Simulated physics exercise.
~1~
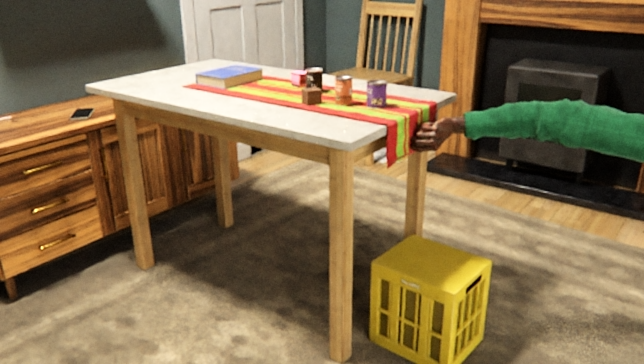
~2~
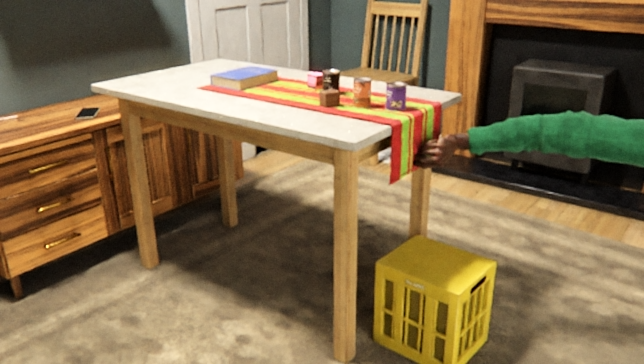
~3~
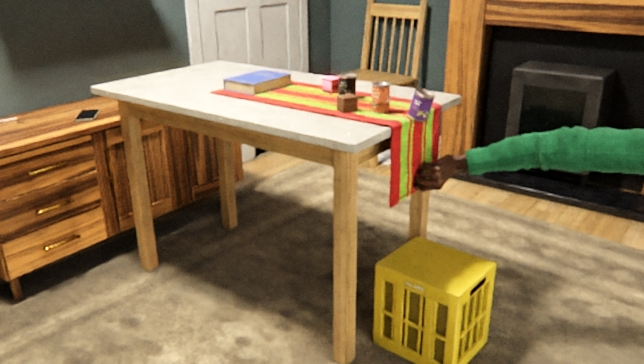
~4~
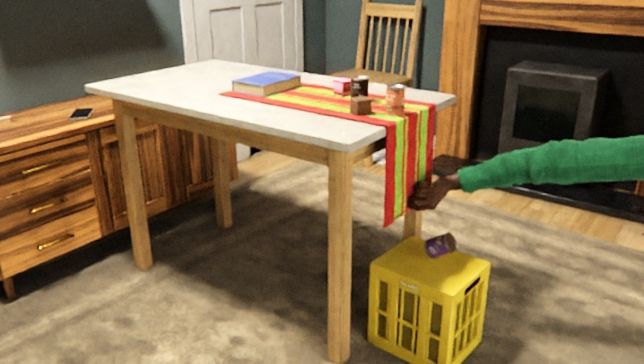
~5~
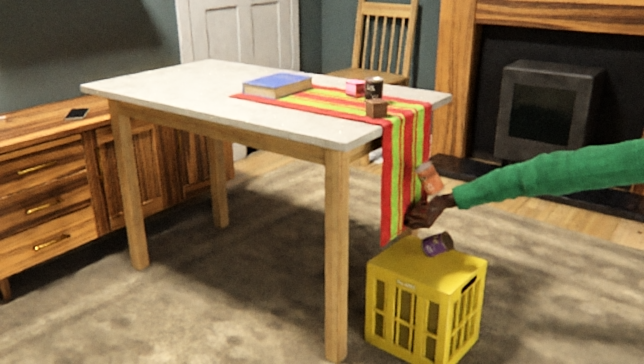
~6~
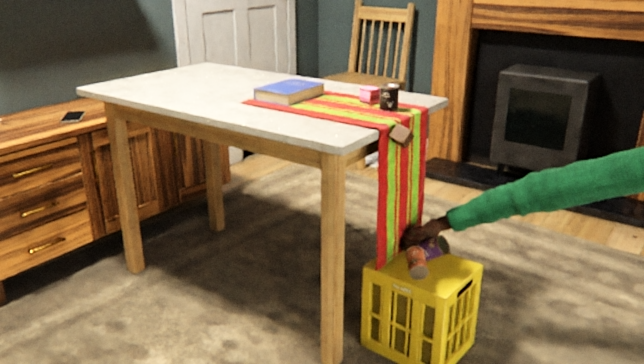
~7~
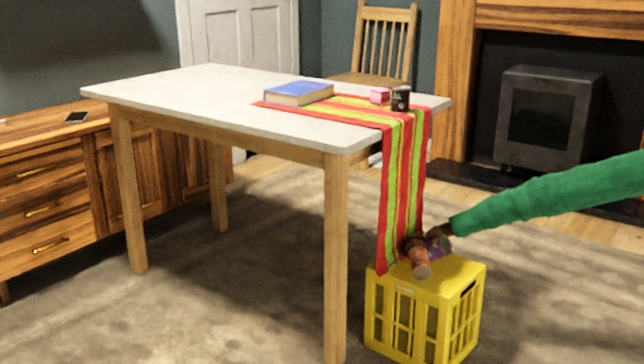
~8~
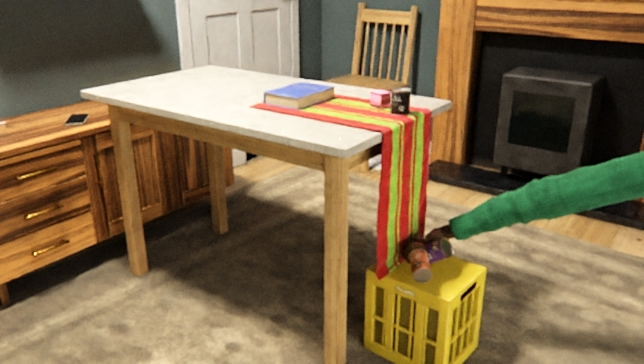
Green-sleeved arm slowly pulling a striped red scarf down to a yellow crate, dragging two cans and a brown cube off the table.
